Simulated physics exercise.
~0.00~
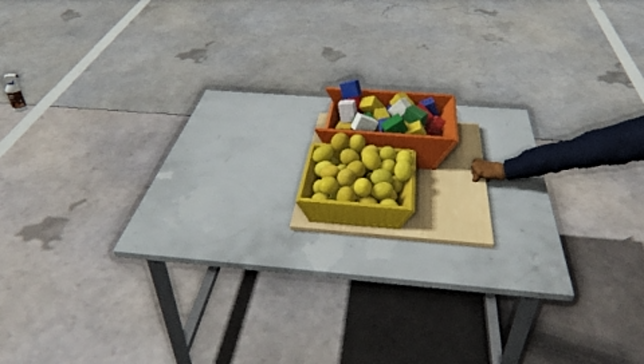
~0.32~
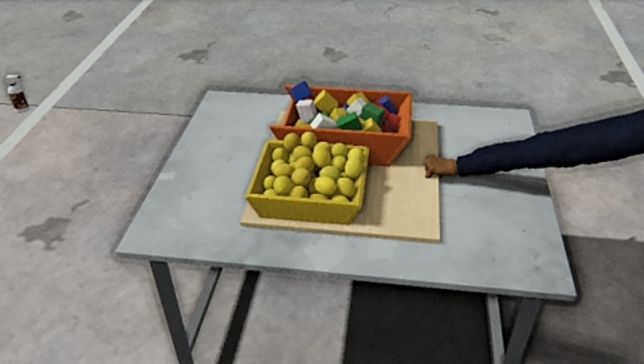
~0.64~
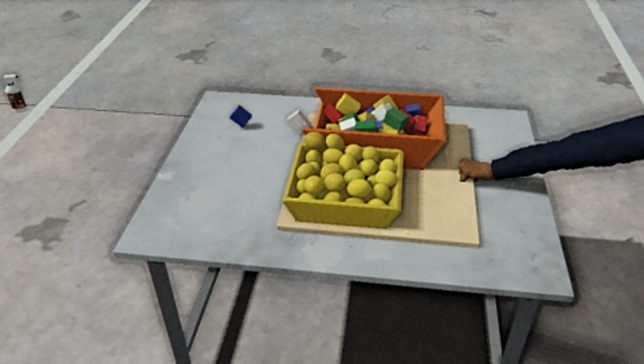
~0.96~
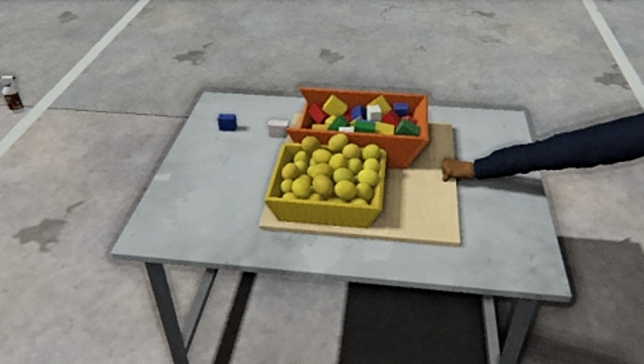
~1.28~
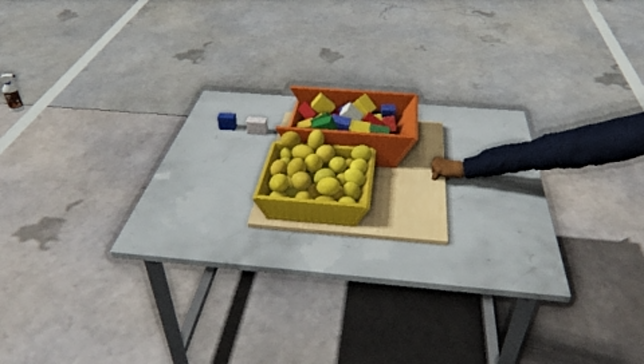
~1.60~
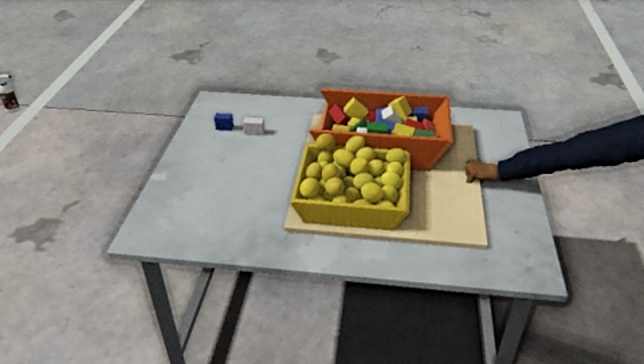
The footage shows a hand shaking a board left and right on a table, carrying a yellow container of lemons and an orange container of colourful toy bricks. A blue brick and a white one spill leftward onto the table, while the lemons stay in their container.
